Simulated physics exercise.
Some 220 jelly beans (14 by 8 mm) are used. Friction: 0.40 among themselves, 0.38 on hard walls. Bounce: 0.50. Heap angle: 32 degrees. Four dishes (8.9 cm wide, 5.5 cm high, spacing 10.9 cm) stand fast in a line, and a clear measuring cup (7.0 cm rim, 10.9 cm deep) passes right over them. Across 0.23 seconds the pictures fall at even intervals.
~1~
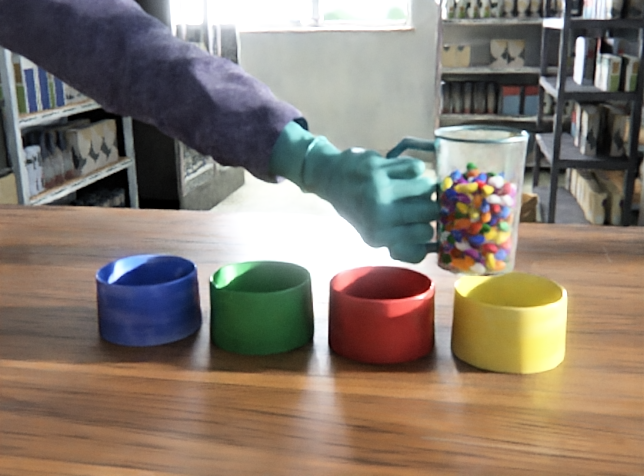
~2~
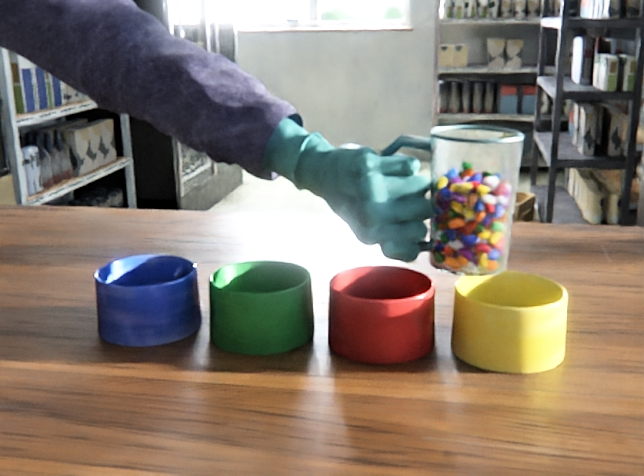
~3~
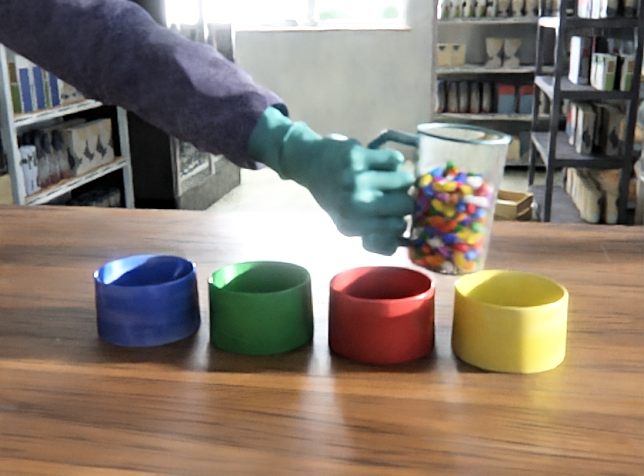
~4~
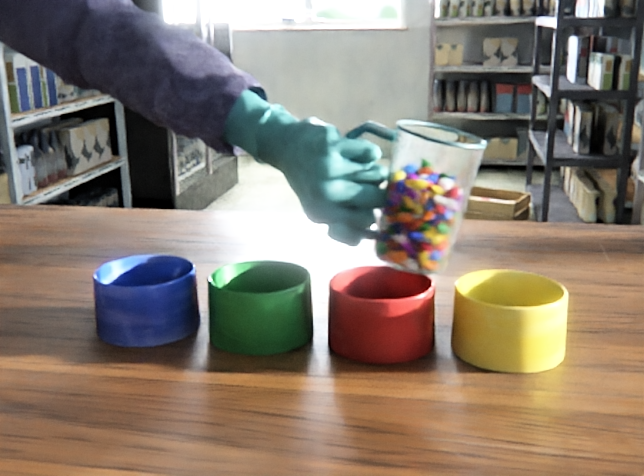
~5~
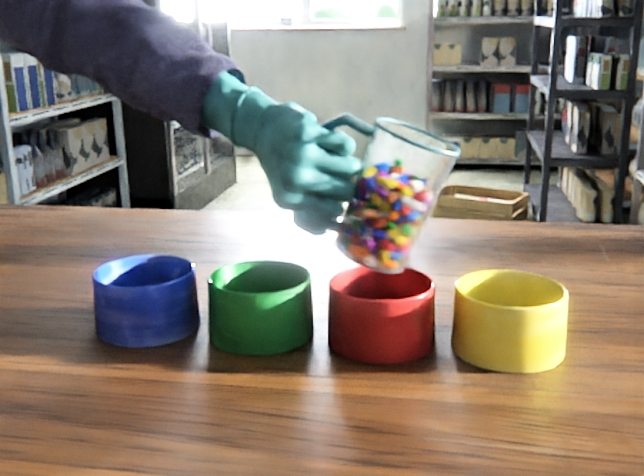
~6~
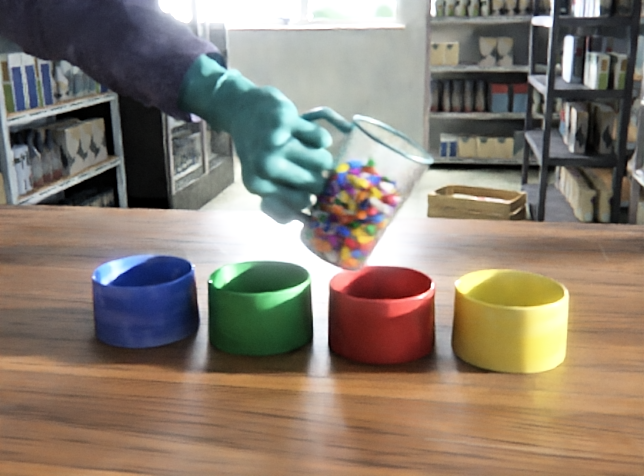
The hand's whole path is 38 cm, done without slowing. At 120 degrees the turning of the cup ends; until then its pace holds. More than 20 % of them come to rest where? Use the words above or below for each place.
Red: Below; blue: Above; green: Below; yellow: Below; counter: Below.
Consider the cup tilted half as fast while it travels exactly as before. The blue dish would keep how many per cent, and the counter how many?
In that case I'd put blue at 100 and the counter at 0.
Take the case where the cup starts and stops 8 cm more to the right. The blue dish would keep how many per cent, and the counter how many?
In that case, blue: 10; counter: 70.
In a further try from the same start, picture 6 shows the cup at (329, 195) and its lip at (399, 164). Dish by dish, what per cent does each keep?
Dish by dish: Red 0 percent, blue 100 percent, green 0 percent, yellow 0 percent.
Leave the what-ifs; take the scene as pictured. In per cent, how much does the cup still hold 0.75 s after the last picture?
Close to 65 per cent of the load, I'd guess.
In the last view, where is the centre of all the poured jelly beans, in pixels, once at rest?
Estimated resting centre: Around (143, 298).
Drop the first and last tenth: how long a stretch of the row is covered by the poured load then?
Some 5 cm.
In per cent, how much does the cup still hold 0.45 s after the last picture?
Somewhere near 100 per cent of the load.
Then, 0.27 s after the last picture, tilt 74 degrees; cup holds 100 %.
Then, 0.45 s after the last picture, tilt 105 degrees; cup holds 100 %.
Then, 0.75 s after the last picture, tilt 120 degrees; cup holds 65 %, blue 35 %.
In the end, red 0 %, blue 100 %, green 0 %, yellow 0 %, counter 0 %.
